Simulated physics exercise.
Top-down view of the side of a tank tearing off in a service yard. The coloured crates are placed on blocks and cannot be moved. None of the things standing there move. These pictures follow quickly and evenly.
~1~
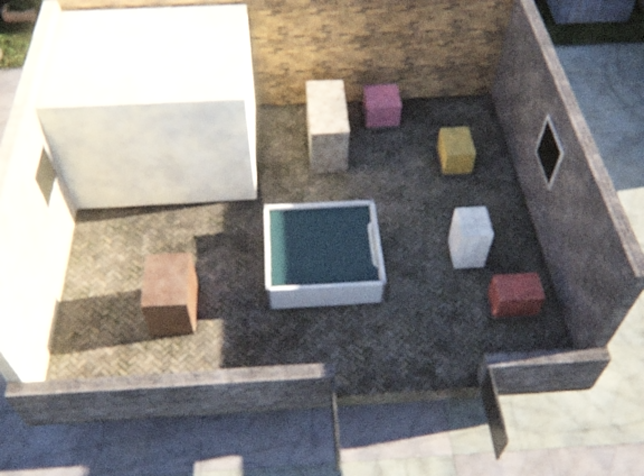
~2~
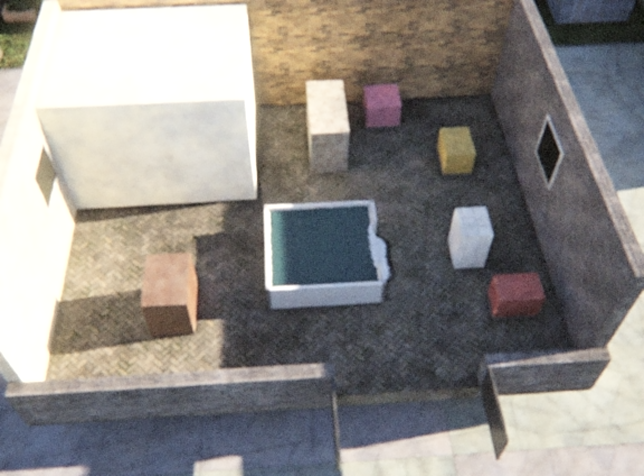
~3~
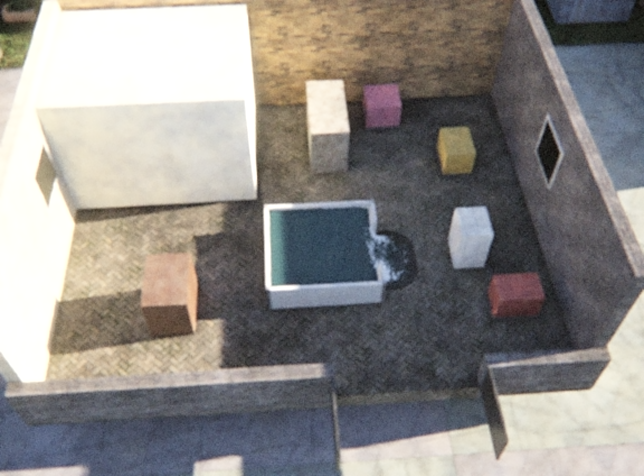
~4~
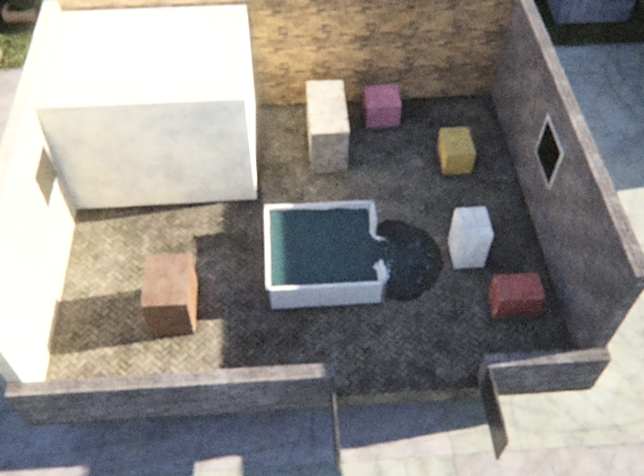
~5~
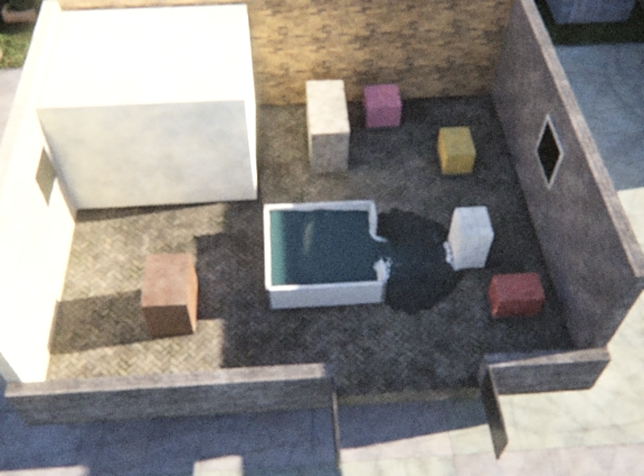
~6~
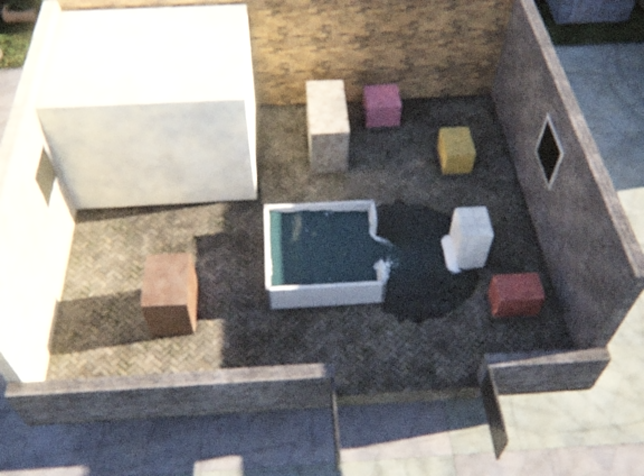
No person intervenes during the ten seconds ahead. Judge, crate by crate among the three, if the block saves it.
Yellow crate: Block fails, wet; red crate: Block fails, wet; pink crate: Block fails, wet.
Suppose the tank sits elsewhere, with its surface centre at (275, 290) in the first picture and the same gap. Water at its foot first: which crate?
That is the red-painted one.
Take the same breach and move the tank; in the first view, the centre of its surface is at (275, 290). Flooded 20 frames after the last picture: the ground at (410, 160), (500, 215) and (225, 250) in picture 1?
In turn: Flooded, under water, free of water.
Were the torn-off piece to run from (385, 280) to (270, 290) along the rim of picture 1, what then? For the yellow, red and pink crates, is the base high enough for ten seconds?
Then: The yellow one keeps dry, the red one remains dry, the pink one stays dry.
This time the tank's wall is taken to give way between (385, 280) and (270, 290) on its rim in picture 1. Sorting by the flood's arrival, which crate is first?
Answer: The red-painted one.
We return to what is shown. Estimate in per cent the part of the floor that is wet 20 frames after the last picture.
Close to 35 in a hundred, I think.
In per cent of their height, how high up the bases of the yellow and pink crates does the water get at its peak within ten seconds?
170 and 140 %, roughly.
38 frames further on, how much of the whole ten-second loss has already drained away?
Close to 45 per cent.
A moment on, water covers 15 % of the floor; the yellow crate not reached, the red crate water round its plinth, the pink crate not reached.
Next, water covers 20 % of the floor; the yellow crate water round its plinth, the red crate water round its plinth, the pink crate not reached.
Then, water covers 35 % of the floor; the yellow crate water round its plinth, the red crate water round its plinth, the pink crate water round its plinth.
Later, water covers 45 % of the floor; the yellow crate water round its plinth, the red crate water round its plinth, the pink crate water round its plinth.
In the end, water covers 60 % of the floor; the yellow crate was topped, the red crate was topped, the pink crate was topped.
